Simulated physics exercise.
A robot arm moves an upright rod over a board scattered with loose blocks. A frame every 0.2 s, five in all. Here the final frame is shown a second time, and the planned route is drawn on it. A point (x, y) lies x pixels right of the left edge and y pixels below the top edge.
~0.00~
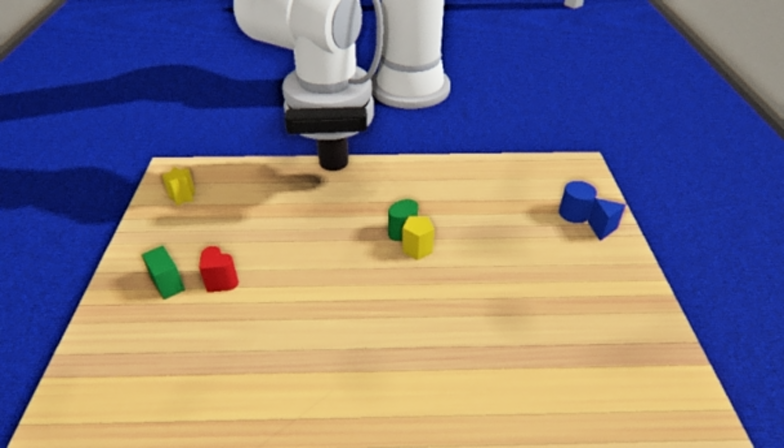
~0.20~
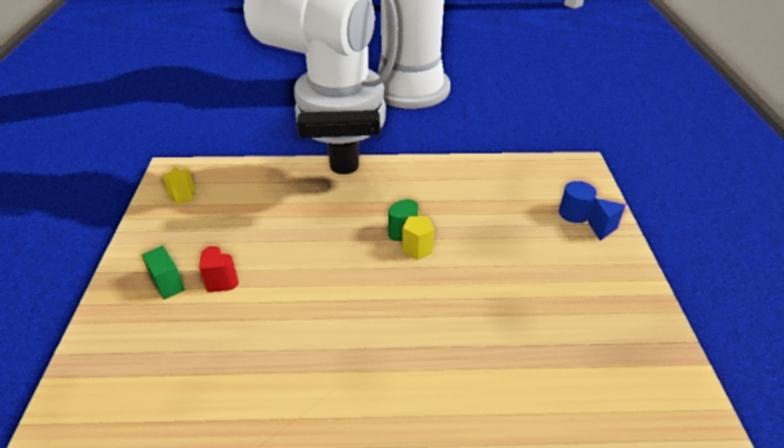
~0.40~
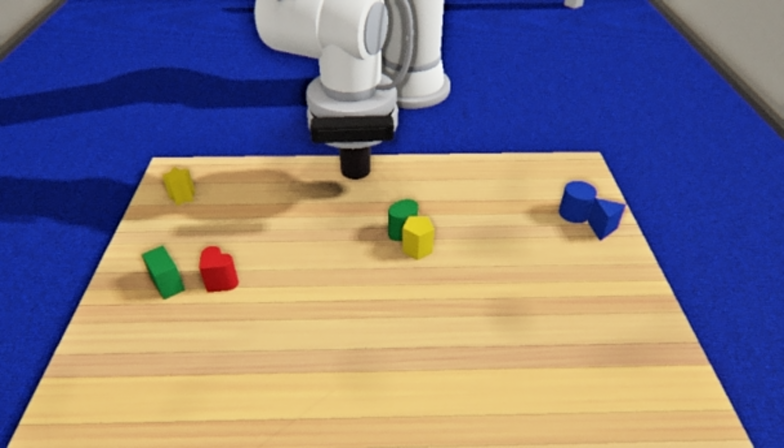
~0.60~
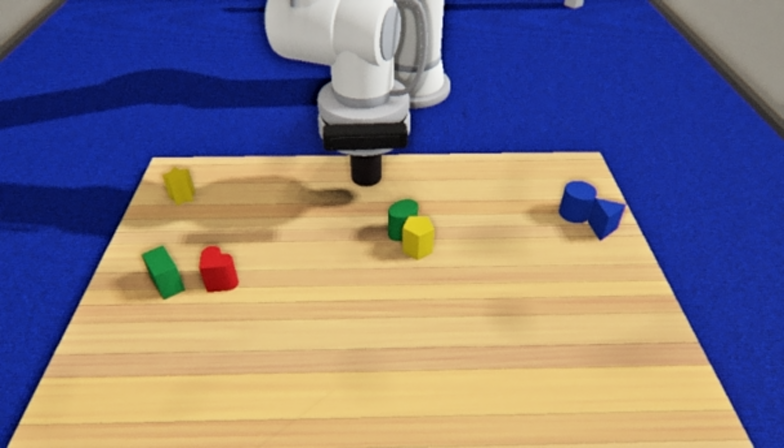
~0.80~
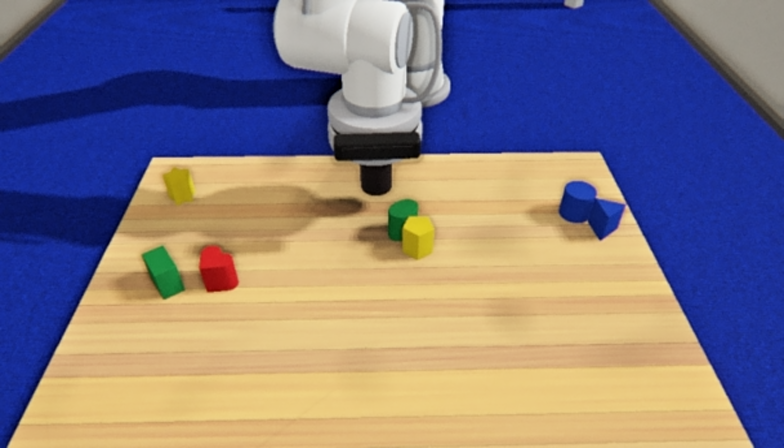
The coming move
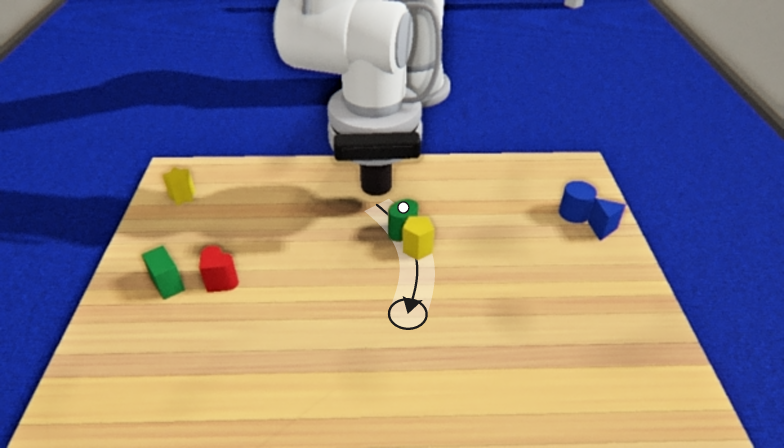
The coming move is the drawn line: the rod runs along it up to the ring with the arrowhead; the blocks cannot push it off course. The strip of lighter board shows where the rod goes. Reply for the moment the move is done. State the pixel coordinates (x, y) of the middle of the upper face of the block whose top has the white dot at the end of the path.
Located at (442, 303).
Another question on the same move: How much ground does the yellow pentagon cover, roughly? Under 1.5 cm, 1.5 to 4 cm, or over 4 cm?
It's set to move over 4 cm.
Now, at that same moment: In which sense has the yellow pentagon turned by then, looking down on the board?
Looking down, my answer is that the yellow pentagon rotates anticlockwise.
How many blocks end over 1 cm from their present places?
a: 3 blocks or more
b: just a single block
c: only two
Correct choice: C.
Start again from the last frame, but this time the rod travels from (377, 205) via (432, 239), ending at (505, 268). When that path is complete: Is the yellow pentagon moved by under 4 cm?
It seems not.
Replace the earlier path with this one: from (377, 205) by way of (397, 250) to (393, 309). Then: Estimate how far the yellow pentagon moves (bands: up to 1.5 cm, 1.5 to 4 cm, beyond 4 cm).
I'd go with over 4 cm for this block.
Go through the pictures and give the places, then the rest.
In the first frame, rod's lower end at (334, 164); green oval at (403, 208); yellow pentagon at (419, 225).
In the second frame, rod at (345, 167); blocks still.
In the third frame, rod at (356, 172); blocks still.
In the fourth frame, rod at (367, 179); blocks still.
In the fifth frame, rod at (376, 188); green oval at (403, 208); yellow pentagon at (419, 225).
Drawn move, from (377, 205) over (405, 233) and (417, 270) to (408, 314); the dot is on the green oval.
The first path, step by step. One third of the way, rod at (406, 216); green oval at (414, 228), turned 35° clockwise; yellow pentagon at (430, 245), turned 35° anticlockwise.
Two thirds of the way, rod at (418, 253); green oval at (434, 267); yellow pentagon at (458, 280), turned 50° anticlockwise.
At the end, rod at (408, 296); green oval at (442, 303), turned 70° anticlockwise; yellow pentagon at (471, 292), turned 100° anticlockwise.
